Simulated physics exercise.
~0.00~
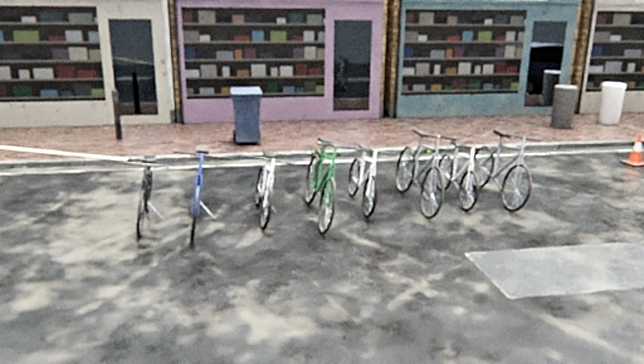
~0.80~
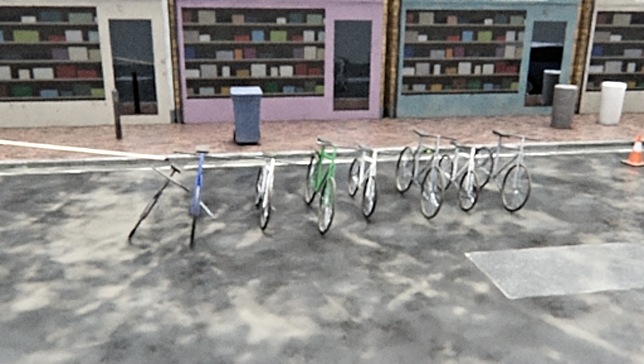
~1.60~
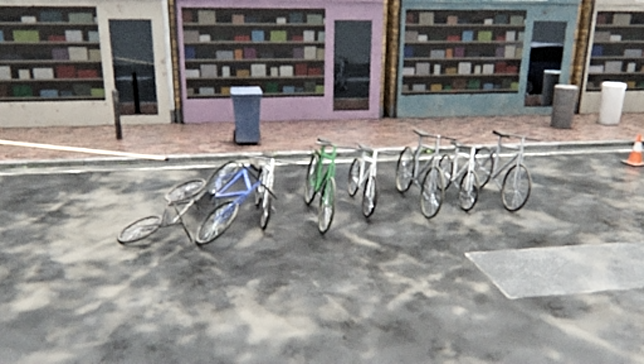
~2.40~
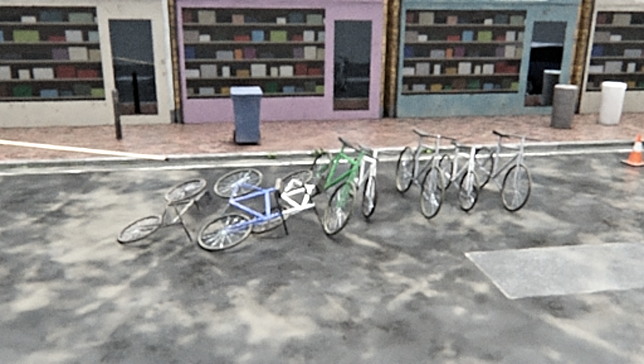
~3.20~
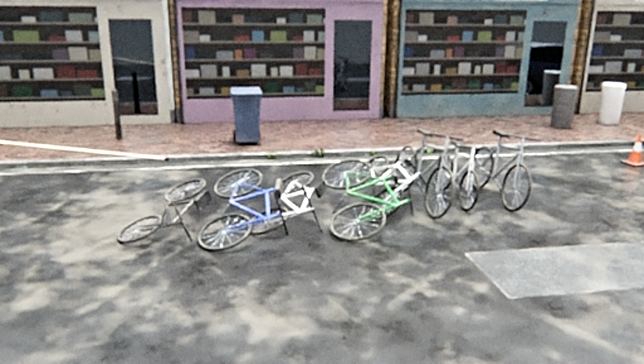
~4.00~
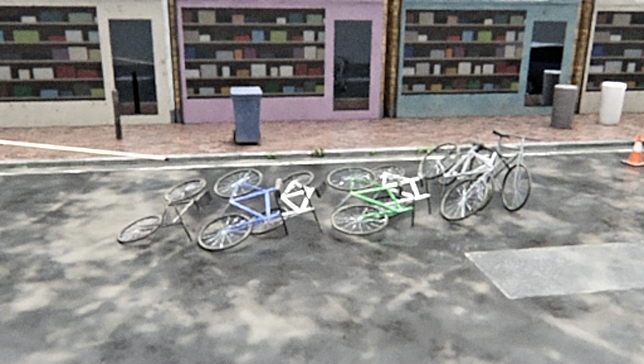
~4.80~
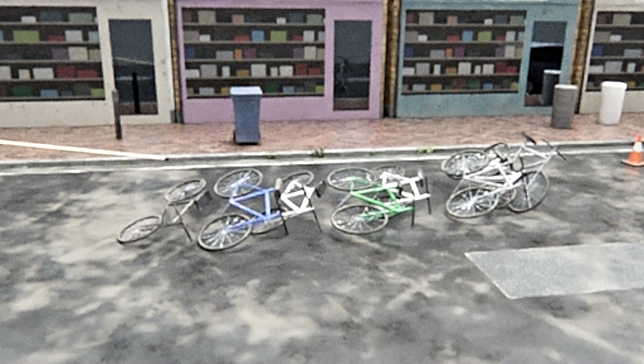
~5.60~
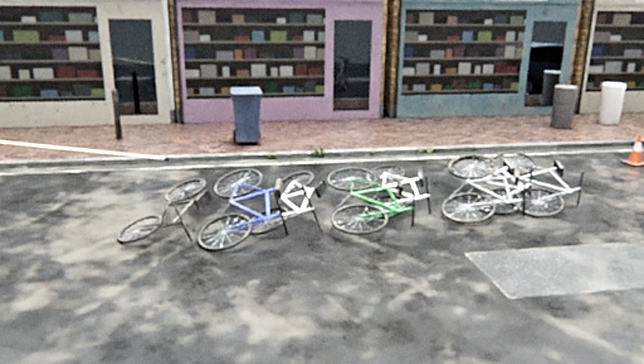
The video shows a row of parked bicycles on a street before shopfronts as the leftmost one tips to the right and falls against the blue one, and the toppling spreads rightward through the green bicycle to the far end, leaving none standing.
